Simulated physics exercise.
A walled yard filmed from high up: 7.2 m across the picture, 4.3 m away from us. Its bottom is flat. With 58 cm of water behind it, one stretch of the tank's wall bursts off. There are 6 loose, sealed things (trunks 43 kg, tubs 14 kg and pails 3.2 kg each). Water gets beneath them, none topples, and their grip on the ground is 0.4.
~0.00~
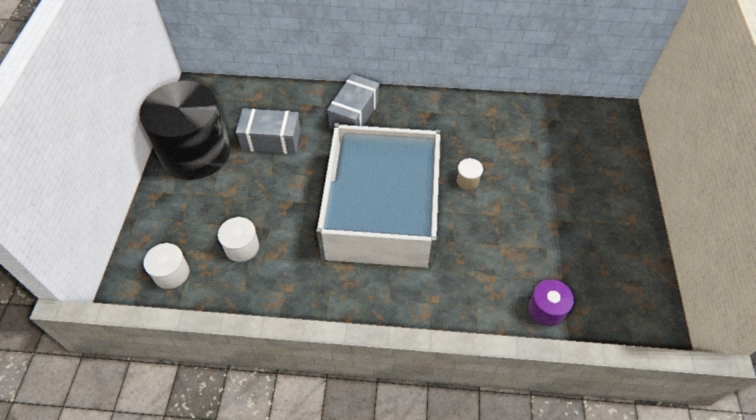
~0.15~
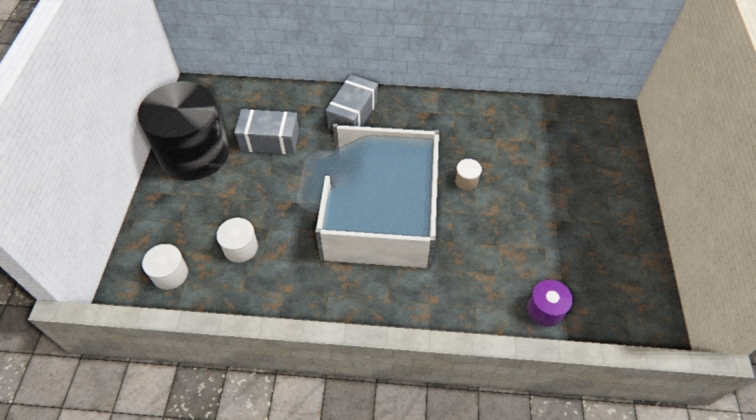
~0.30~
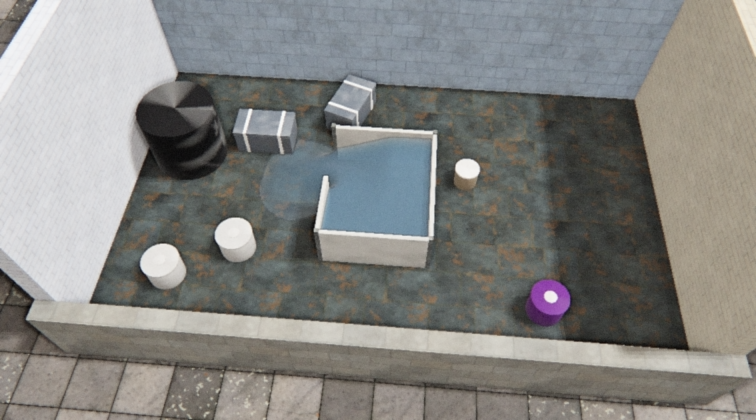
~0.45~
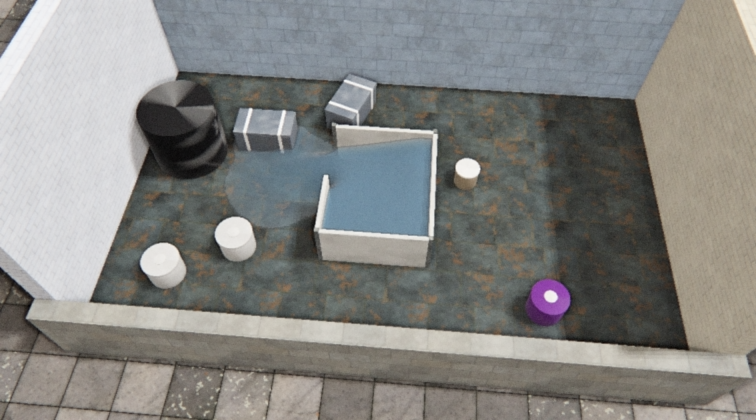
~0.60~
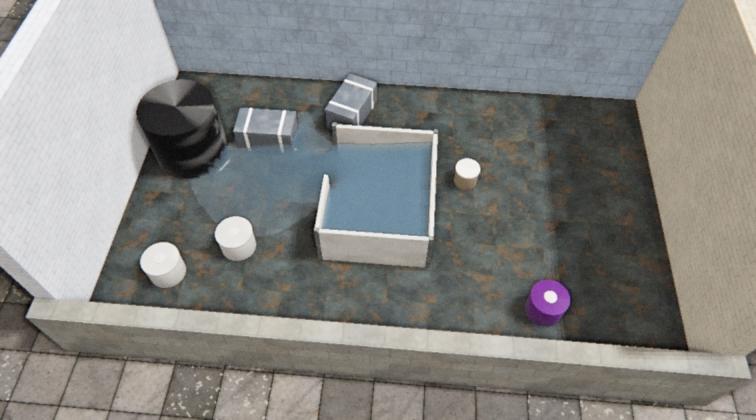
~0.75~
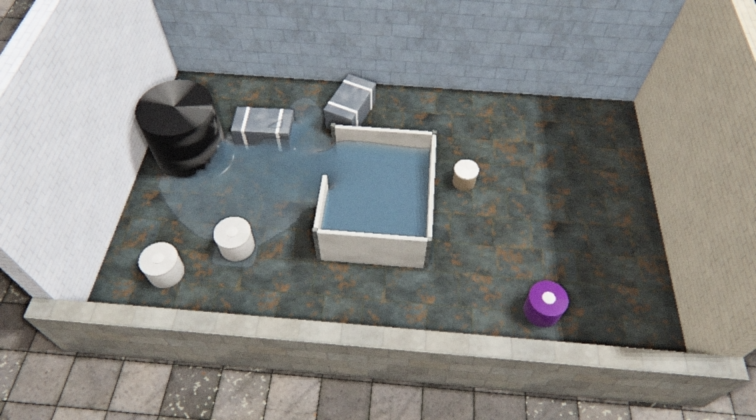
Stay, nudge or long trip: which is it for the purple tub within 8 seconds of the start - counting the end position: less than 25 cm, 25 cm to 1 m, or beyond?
Purple tub holds its place.
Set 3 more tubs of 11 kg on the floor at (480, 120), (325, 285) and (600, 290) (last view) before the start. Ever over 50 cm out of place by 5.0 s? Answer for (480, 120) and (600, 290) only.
In turn: Less, under.
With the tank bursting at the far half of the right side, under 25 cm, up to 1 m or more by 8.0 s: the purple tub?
Then the purple tub moves a short way.
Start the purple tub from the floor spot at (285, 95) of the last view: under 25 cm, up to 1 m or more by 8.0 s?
It slides a little.
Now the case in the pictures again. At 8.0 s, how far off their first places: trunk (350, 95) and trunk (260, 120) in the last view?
In turn: 20 cm, 140 cm.
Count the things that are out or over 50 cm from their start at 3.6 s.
I count 1.
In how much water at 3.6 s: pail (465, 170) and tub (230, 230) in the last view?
About 0 and 3 cm.
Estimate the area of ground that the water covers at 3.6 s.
Roughly 15 m2.
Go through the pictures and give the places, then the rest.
The first picture shows the purple tub at (554, 297) rests on the ground; 2.1 m2 under water; 0 of 6 have shifted.
The second picture shows the purple tub at (553, 297) rests on the ground; 2.5 m2 under water; 0 of 6 have shifted.
The third picture shows the purple tub at (551, 297) rests on the ground; water covers 3.2 m2; 0 of 6 have shifted.
The fourth picture shows the purple tub at (551, 297) rests on the ground; water covers 3.9 m2; 0 of 6 have shifted.
The fifth picture shows the purple tub at (550, 297) rests on the ground; 4.5 m2 under water; 0 of 6 have shifted.
The sixth picture shows the purple tub at (549, 298) rests on the ground; 5.2 m2 under water; 0 of 6 have shifted.
After 1.6 s the purple tub is near (549, 298), 0.0 m from its start, aground; 0 afloat.
After 3.6 s the purple tub is near (549, 298), 0.0 m from its start, aground; 0 afloat.
After 5.6 s the purple tub is near (549, 298), 0.0 m from its start, aground; 0 afloat.
After 8.0 s the purple tub is near (549, 298), 0.0 m from its start, aground; 0 afloat.
